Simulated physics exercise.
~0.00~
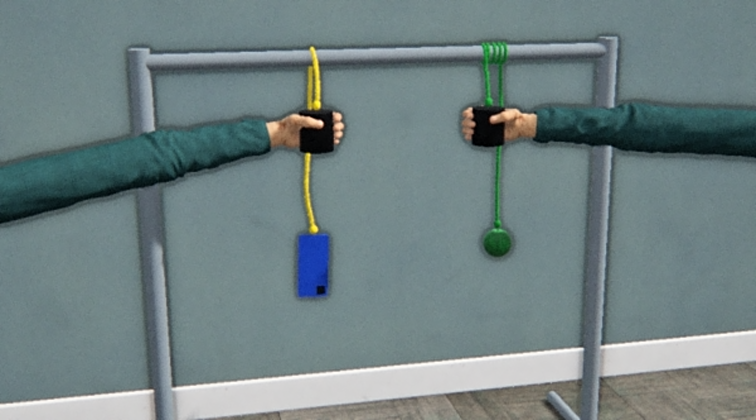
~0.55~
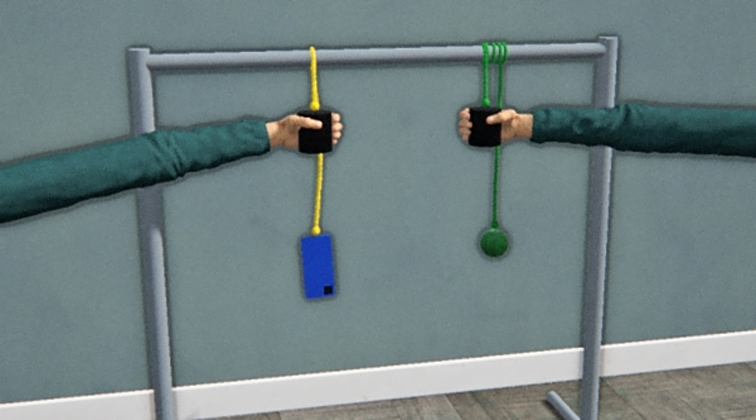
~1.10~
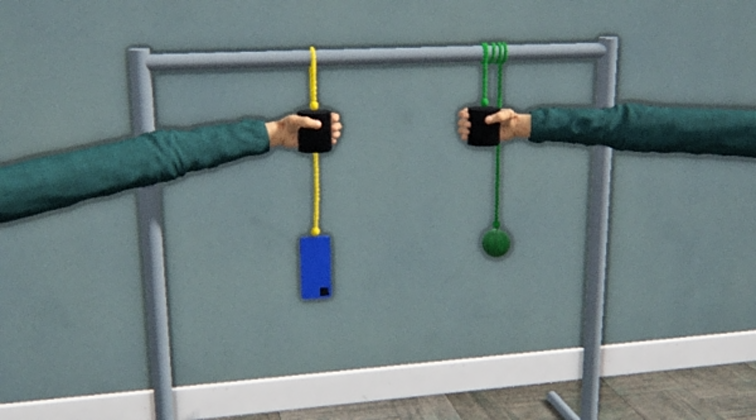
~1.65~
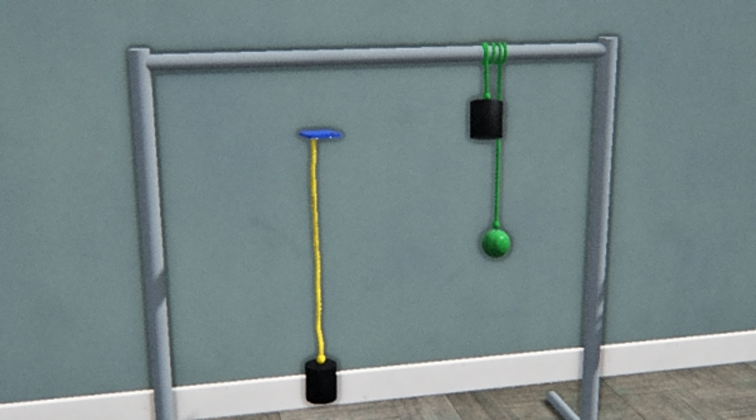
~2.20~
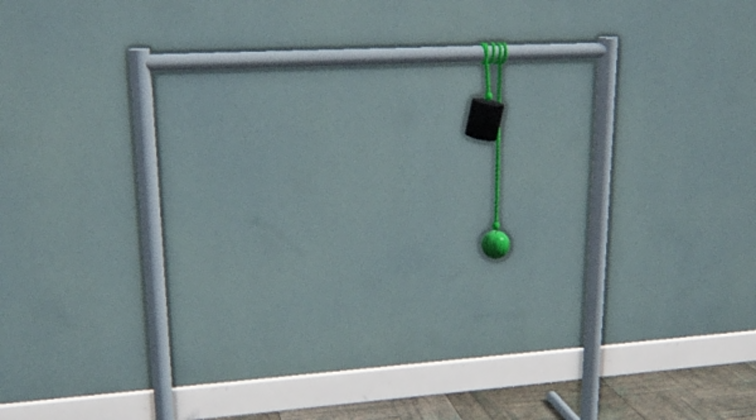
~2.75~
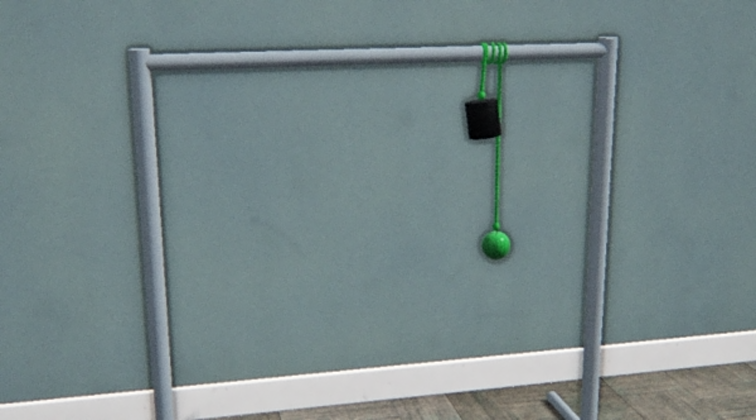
Two hands release black cylinders; the left falls with its cord, the right stays hanging.
